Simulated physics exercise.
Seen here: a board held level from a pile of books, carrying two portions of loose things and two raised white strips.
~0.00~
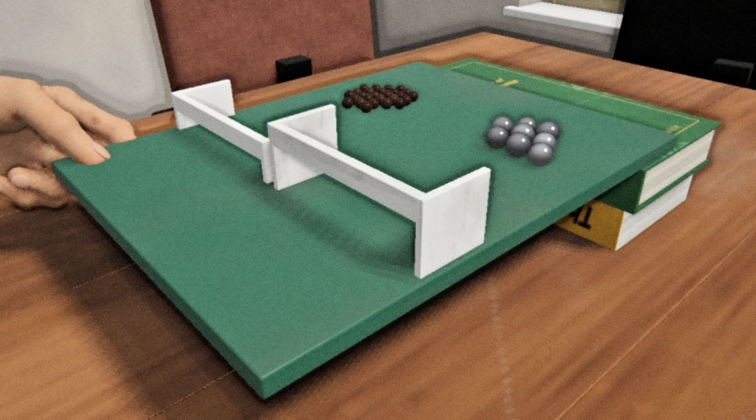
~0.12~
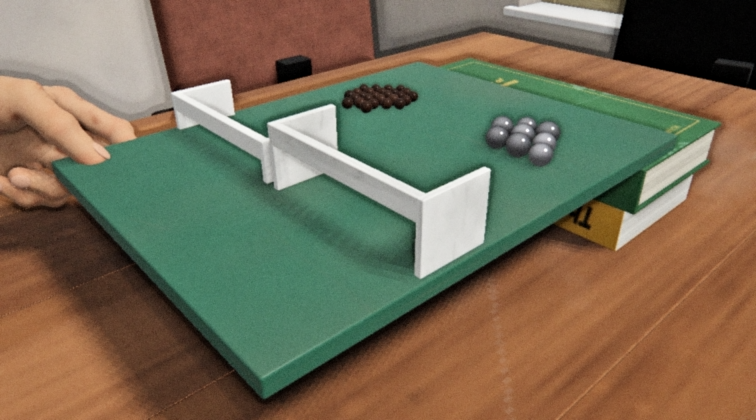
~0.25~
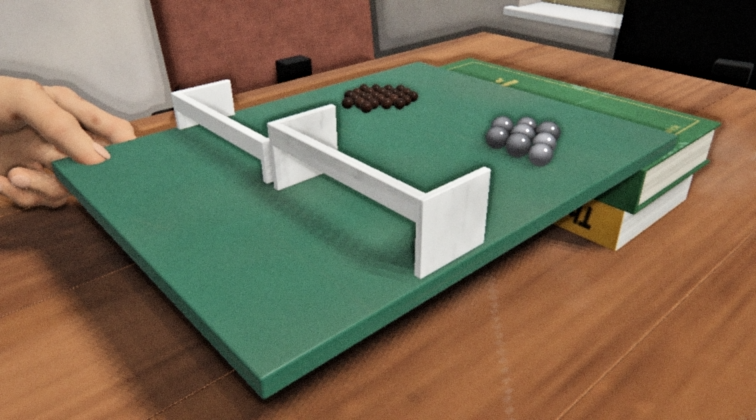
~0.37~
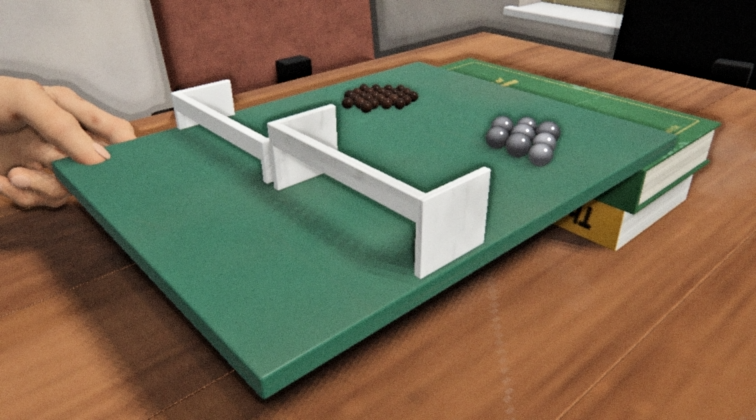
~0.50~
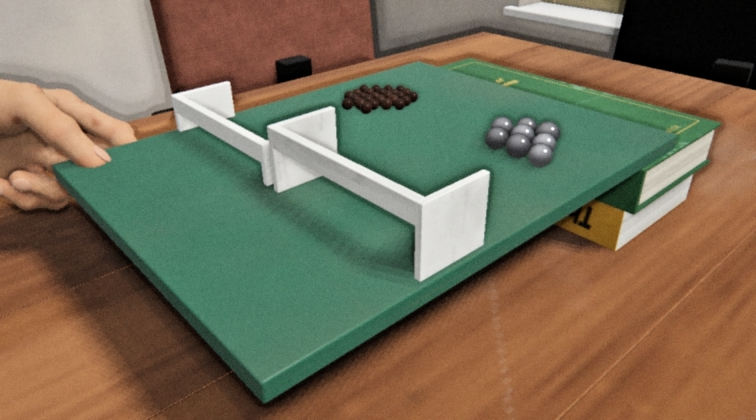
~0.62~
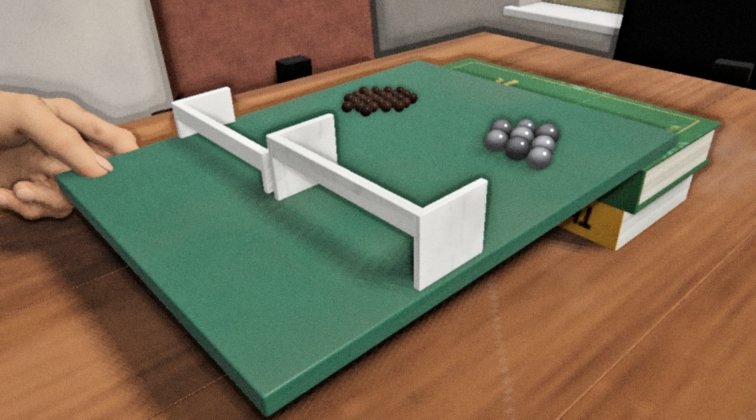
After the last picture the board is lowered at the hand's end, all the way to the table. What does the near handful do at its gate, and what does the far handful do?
My prediction: I reckon the near handful clears it fine; I reckon the far handful clears it fine.
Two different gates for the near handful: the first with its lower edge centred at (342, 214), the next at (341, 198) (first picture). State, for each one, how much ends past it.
The first try lets some 0 per cent by, the second some 100 per cent.
After 0.85 s, board sloping at 7°; near handful where it was; far handful where it was.
After 1.13 s, board sloping at 13°; near handful on its way down; far handful on its way down.
After 1.44 s, board resting at 14°; near handful the whole lot past its gate; far handful the whole lot past its gate.
In the end (2.8 s), board resting at 14°; near handful the whole lot past its gate; far handful the whole lot past its gate.
